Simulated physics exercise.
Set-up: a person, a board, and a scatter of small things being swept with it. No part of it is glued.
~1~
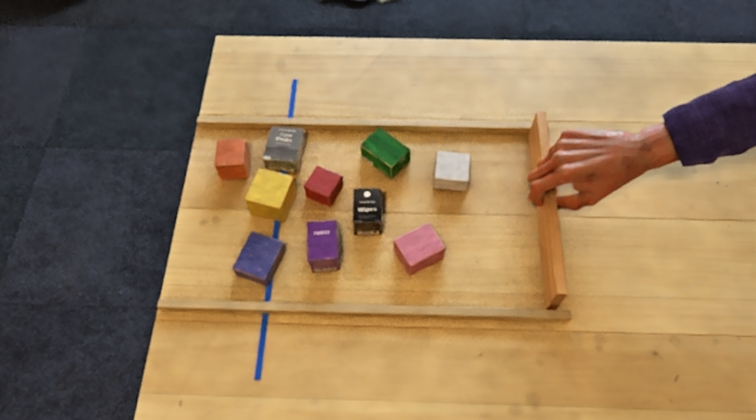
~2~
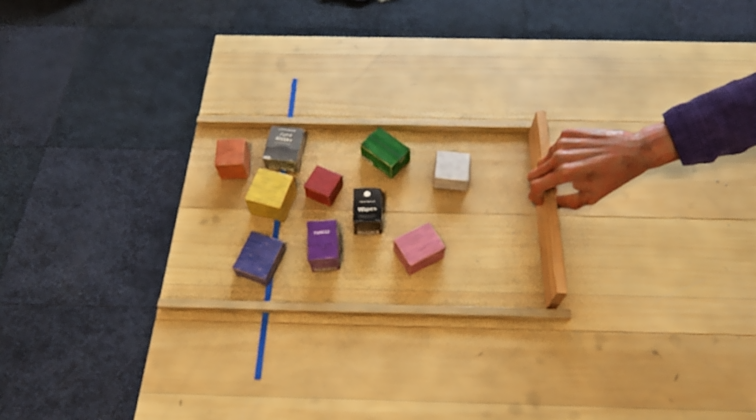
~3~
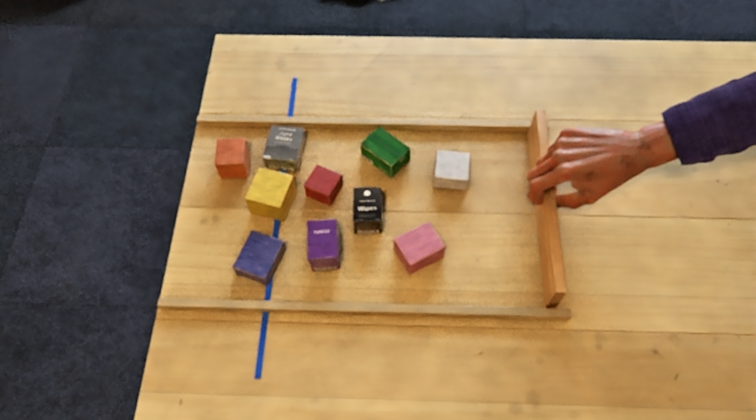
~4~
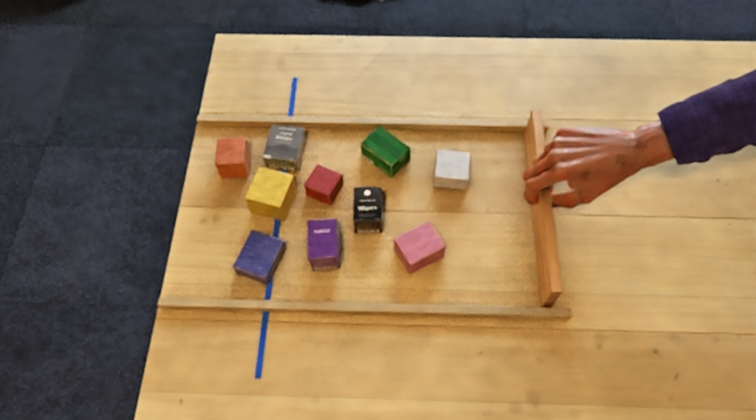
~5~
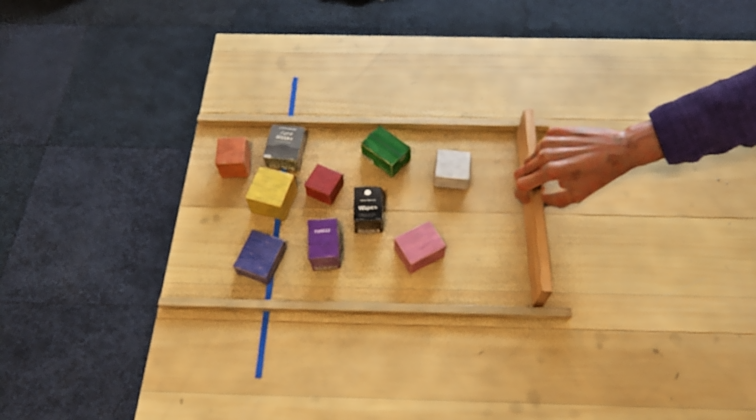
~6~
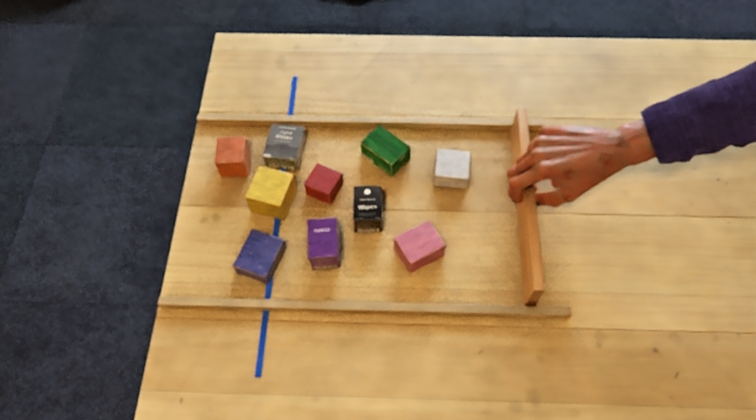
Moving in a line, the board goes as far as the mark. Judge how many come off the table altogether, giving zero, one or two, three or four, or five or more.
My judgement: Zero.
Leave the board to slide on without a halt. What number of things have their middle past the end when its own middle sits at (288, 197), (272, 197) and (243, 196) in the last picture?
Respectively 0, 0 and 3.
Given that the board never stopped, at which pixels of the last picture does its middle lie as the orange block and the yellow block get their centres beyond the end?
For the orange block, about (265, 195); for the yellow block, about (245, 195).
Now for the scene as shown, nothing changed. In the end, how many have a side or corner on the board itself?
It ends up touching 4.
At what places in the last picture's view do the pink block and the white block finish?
(254, 234) and (266, 169).
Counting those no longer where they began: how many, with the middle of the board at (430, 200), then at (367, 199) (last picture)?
Well, it's 3 at the first one and 7 at the second.
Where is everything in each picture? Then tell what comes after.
Orange block (233, 159); blue block (260, 259); yellow block (272, 196); board (546, 206); tape (279, 210), in the first picture.
Blue block (260, 258); white block (452, 171), in the second picture.
Yellow block (272, 194); board (545, 204), in the third picture.
Orange block (233, 158); black box (368, 210), in the fourth picture.
Blue block (261, 257); green box (386, 151), in the fifth picture.
Orange block (233, 157); blue block (260, 256); yellow block (272, 193); board (526, 202); tape (279, 207), in the sixth picture.
Soon after, none off yet; orange block at rest near (233, 157); blue block at rest near (260, 256); yellow block at rest near (272, 193).
After that, none off yet; orange block at rest near (233, 157); blue block moving near (254, 257); yellow block moving near (266, 194).
In the end, the number that fall off is zero.
